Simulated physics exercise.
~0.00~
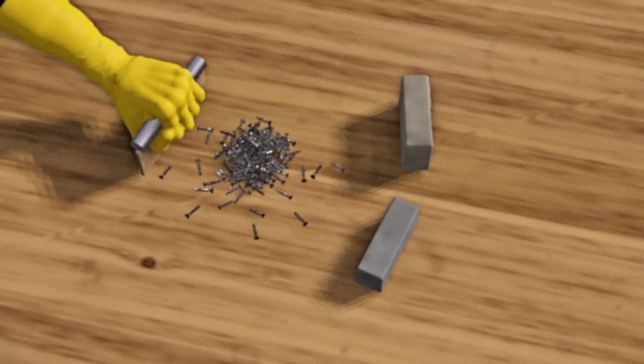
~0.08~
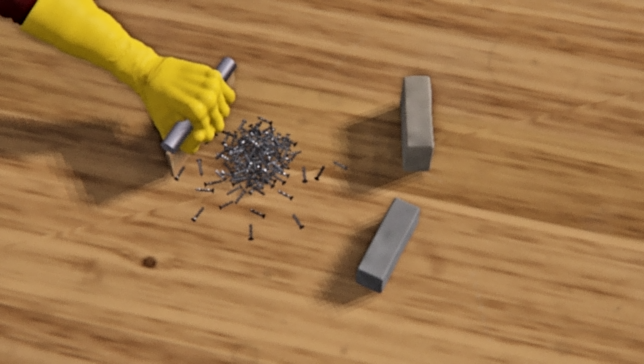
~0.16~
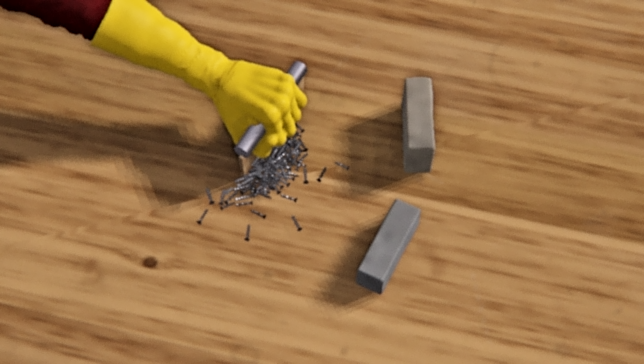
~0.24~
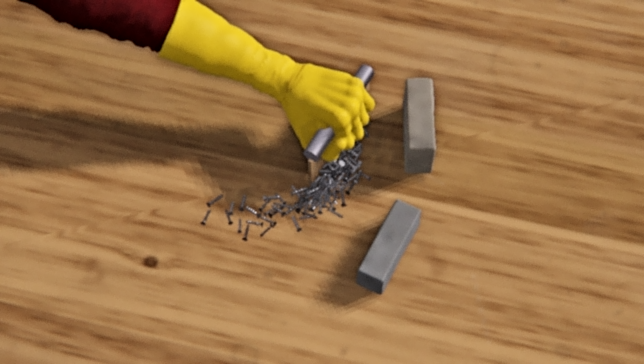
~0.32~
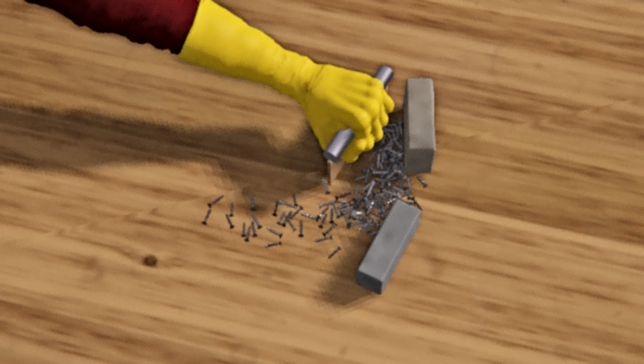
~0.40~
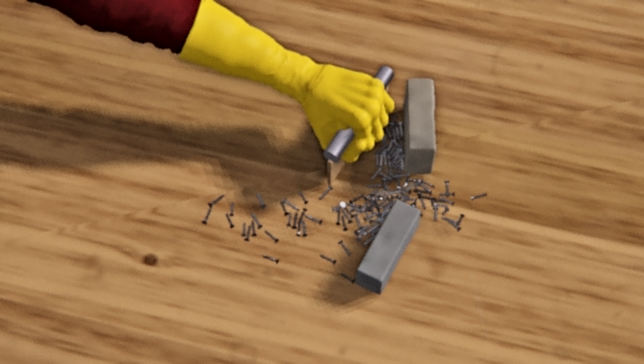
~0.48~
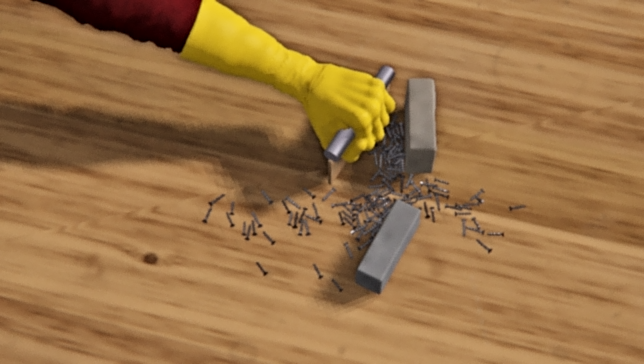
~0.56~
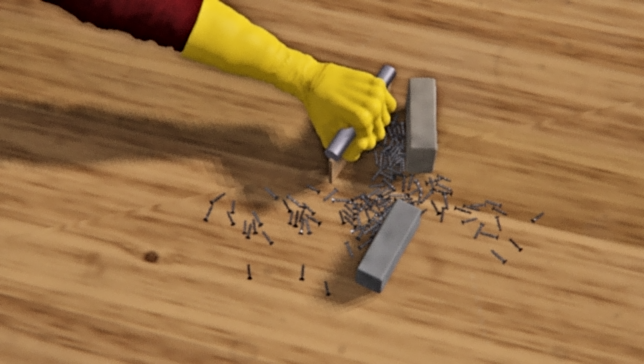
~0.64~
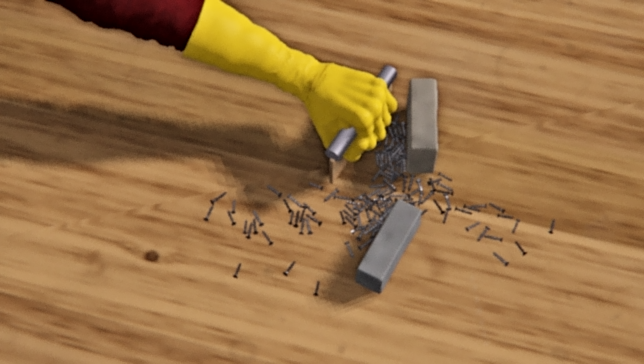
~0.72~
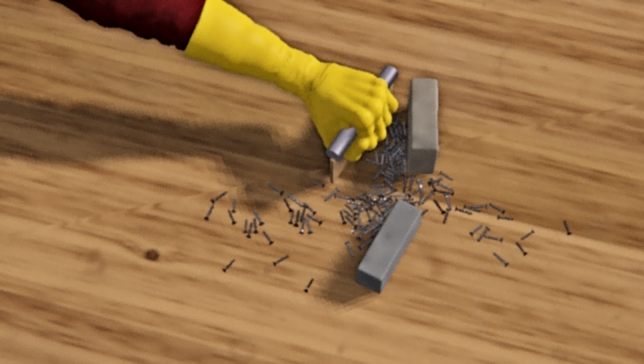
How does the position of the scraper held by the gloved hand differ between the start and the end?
At the start the scraper is to the left of the heap of screws. By the end it has moved right and rests just short of the two grey blocks.
